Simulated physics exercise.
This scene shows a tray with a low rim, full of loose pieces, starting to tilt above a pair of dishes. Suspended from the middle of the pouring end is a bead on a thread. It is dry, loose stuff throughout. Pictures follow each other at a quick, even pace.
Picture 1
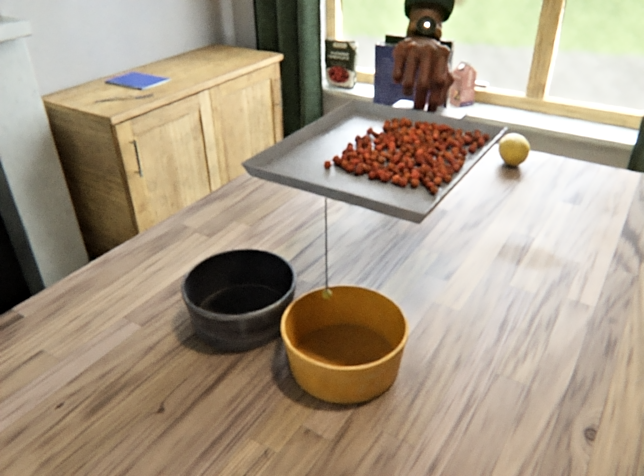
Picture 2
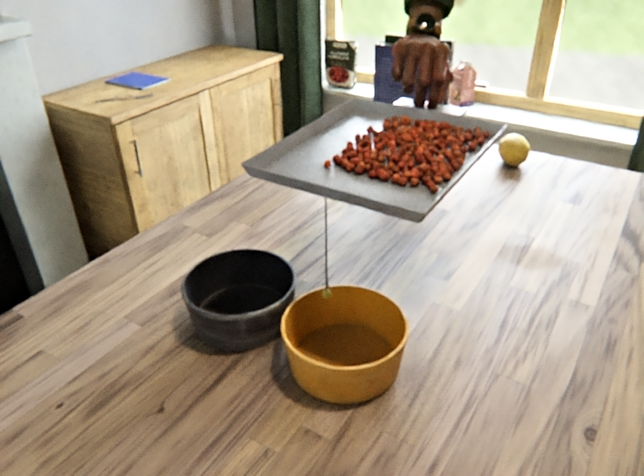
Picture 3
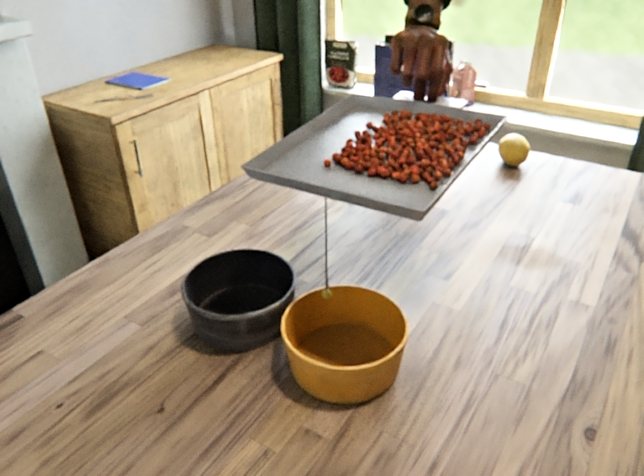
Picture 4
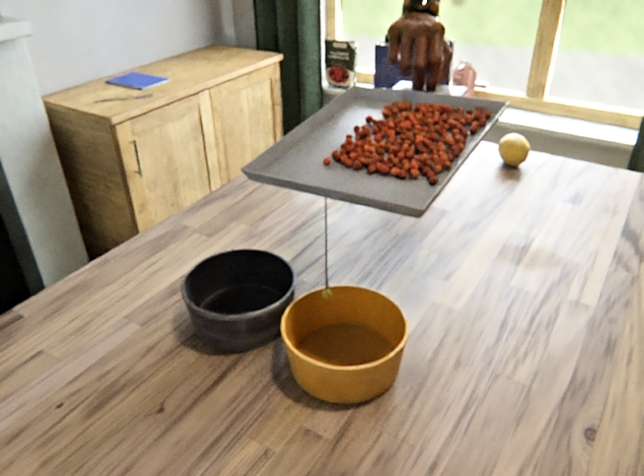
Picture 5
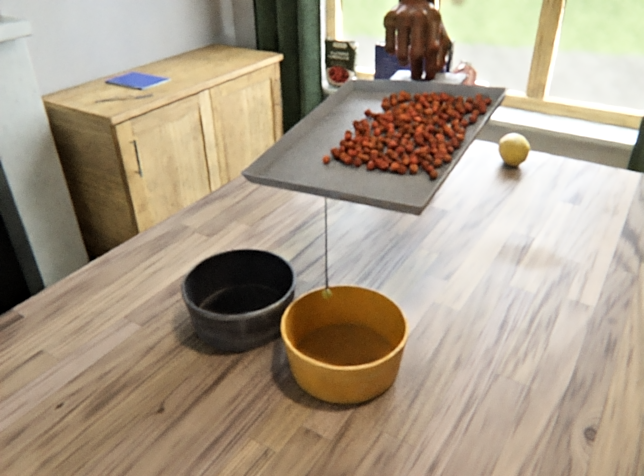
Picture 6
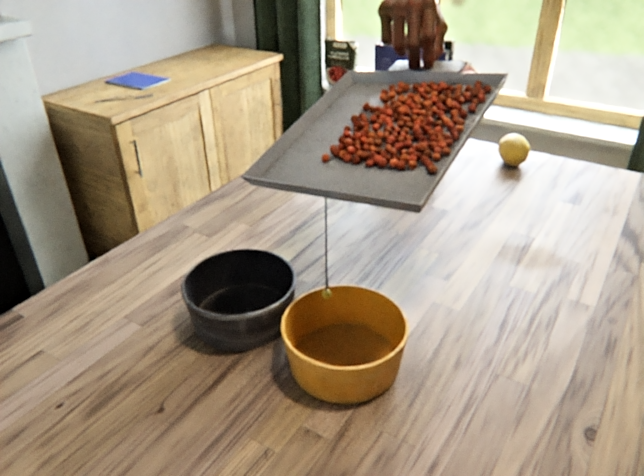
Wooden tabletop by a window, a dark hand raising the far side of a grey tray of reddish pellets above two bowls.
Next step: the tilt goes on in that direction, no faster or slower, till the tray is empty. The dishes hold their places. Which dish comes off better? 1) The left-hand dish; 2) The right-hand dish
The answer is 1.
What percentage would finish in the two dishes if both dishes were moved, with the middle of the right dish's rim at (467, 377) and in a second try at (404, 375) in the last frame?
In order: 20 per cent and 50 per cent.
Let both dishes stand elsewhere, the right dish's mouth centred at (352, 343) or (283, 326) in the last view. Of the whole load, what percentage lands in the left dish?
Trial 1 about 90 %, trial 2 about 20 %.
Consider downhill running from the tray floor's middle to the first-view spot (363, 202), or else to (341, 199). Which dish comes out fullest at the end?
The rightmost dish; the rightmost dish.
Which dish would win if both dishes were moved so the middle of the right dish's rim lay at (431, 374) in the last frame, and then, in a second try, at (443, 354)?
The dish to the left, then the dish to the left.
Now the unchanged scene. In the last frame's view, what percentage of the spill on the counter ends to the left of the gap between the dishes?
Share to the left: Near 70 per cent.
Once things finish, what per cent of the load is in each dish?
For the left dish 80 per cent, for the right dish 10.
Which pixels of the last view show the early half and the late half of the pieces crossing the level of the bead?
Initially about (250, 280); subsequently about (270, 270).
Shortly afterwards, tray tipped steeply; the bulk on the tray; a little in the left dish; a little in the air.
Next, tray tipped right over; near half on the tray; a little in the right dish; near a third in the left dish; only a few outside both; a little in the air.
Some moments later, tray tipped past a quarter turn; a little in the right dish; the bulk in the left dish; a little outside both.
In the end, tray tipped past a quarter turn; a little in the right dish; the bulk in the left dish; a little outside both.
